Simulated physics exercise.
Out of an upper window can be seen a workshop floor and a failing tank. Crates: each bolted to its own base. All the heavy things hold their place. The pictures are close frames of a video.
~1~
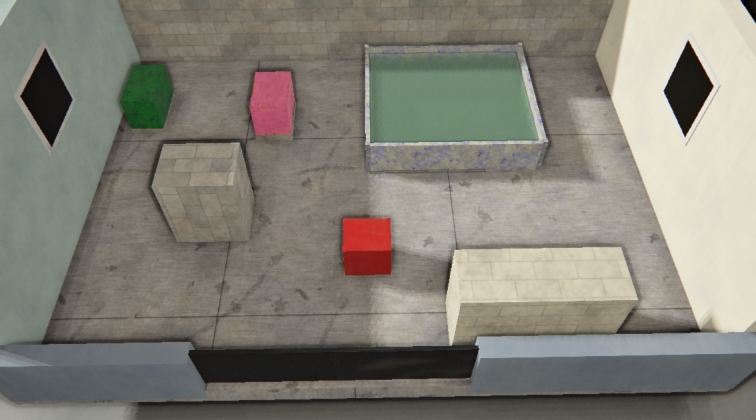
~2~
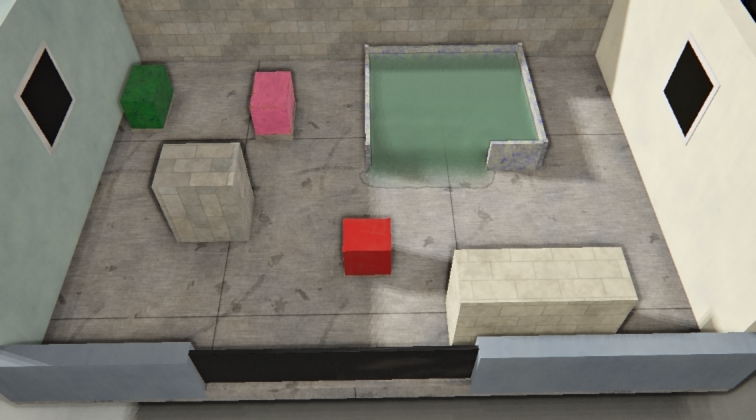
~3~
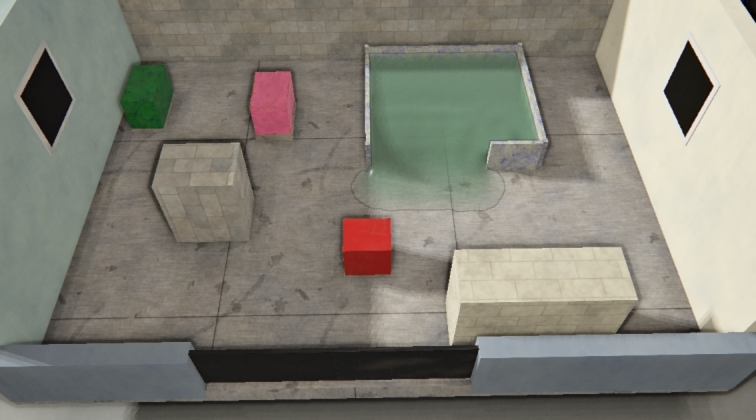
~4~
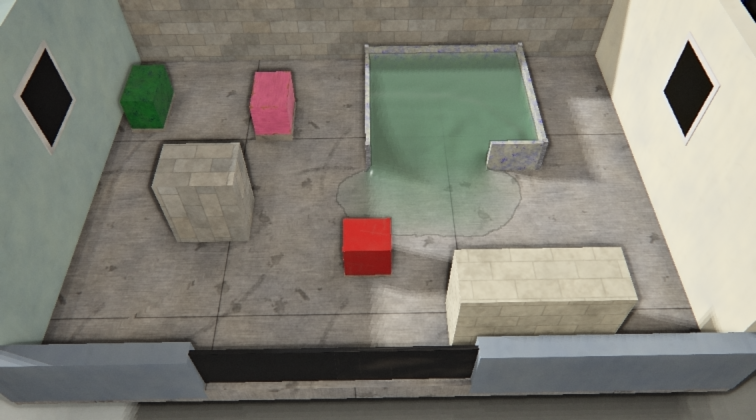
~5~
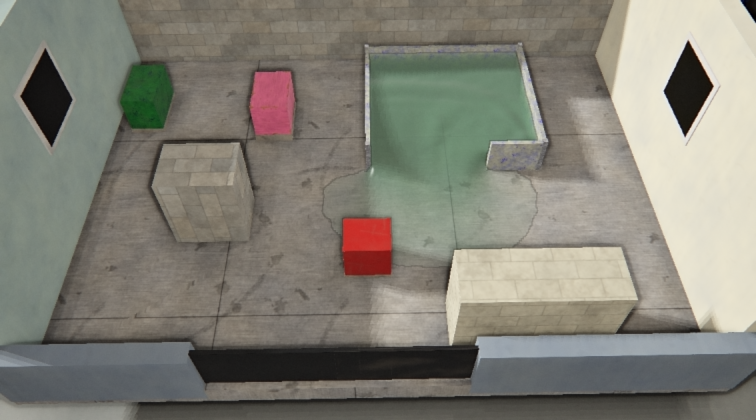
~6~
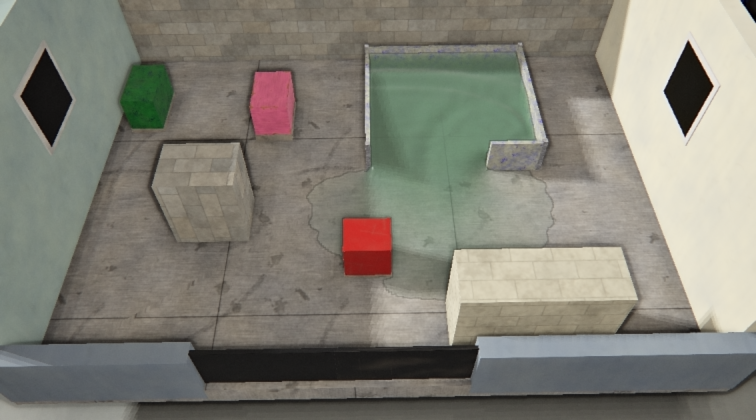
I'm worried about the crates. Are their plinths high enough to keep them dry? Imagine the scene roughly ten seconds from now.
One by one: The pink crate remains untouched by water, the green crate is touched by water, the red crate is touched by water.
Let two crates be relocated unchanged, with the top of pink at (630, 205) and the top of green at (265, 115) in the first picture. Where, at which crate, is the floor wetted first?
I'd say the red-painted one comes first.
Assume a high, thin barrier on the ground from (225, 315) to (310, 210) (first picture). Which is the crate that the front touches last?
The green-painted one.
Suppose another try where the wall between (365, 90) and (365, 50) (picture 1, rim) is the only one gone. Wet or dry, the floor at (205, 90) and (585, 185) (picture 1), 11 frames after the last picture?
Result, in order - waterlogged, parched.
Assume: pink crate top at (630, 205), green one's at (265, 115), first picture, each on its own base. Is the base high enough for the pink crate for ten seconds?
After ten seconds, pink crate is overtopped.
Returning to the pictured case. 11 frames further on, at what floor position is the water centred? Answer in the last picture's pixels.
Roughly (433, 181) in the last picture.
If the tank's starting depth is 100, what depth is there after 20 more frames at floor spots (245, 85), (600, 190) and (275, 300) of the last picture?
Going in order, that's 0, 6 and 14 %.
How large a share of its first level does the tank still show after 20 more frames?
That comes to some 38 per cent.
A moment on, water covers 20 % of the floor; the pink crate not reached, the green crate not reached, the red crate water round its plinth.
Next, water covers 30 % of the floor; the pink crate not reached, the green crate not reached, the red crate water round its plinth.
Then, water covers 50 % of the floor; the pink crate water round its plinth, the green crate not reached, the red crate water round its plinth.
Later, water covers 80 % of the floor; the pink crate water round its plinth, the green crate water round its plinth, the red crate water round its plinth.
In the end, water covers 100 % of the floor; the pink crate stayed above the water, the green crate was topped, the red crate was topped.
